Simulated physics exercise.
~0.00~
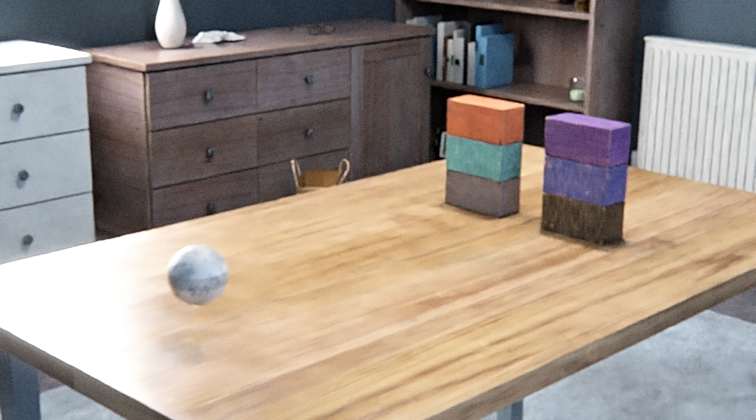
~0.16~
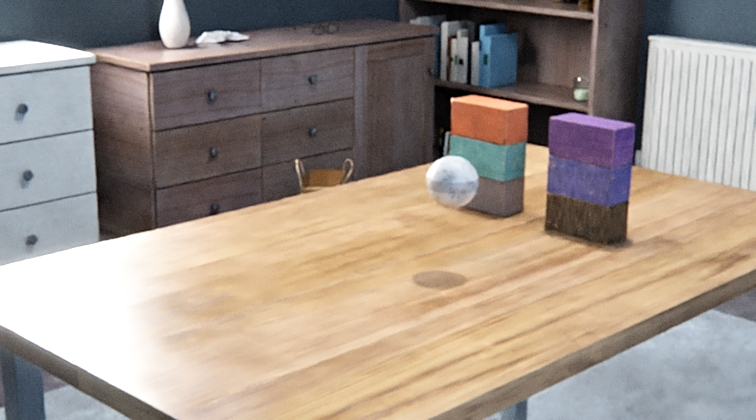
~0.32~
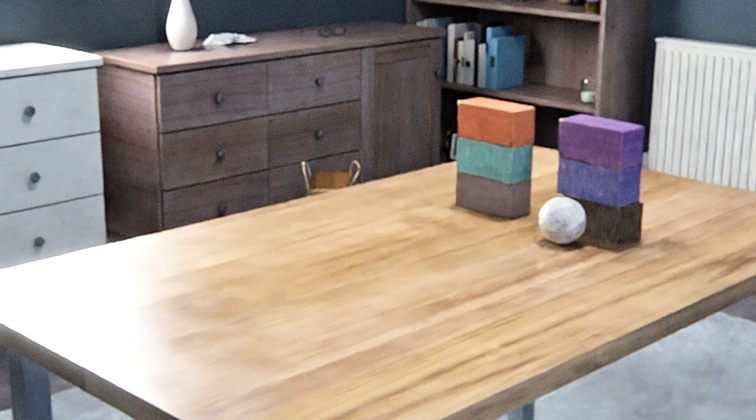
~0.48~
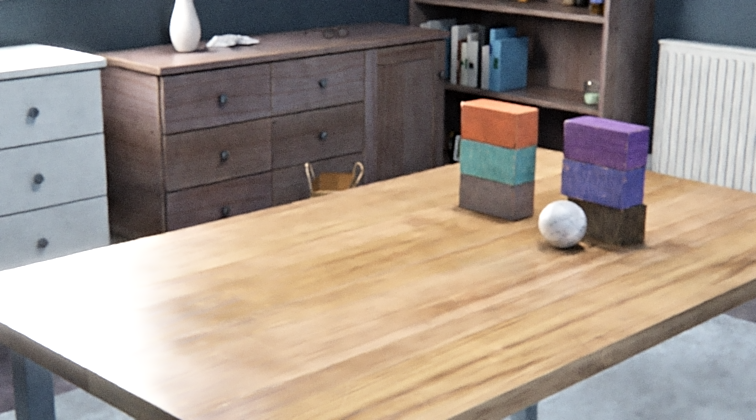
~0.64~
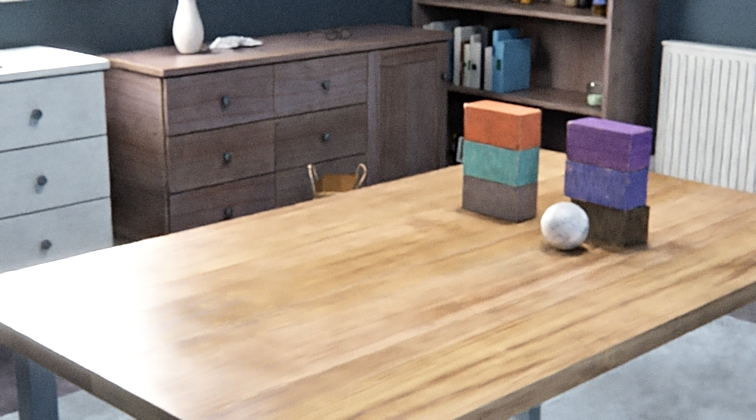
On a wooden table, a white ball flies right and stops by two still-standing block stacks.
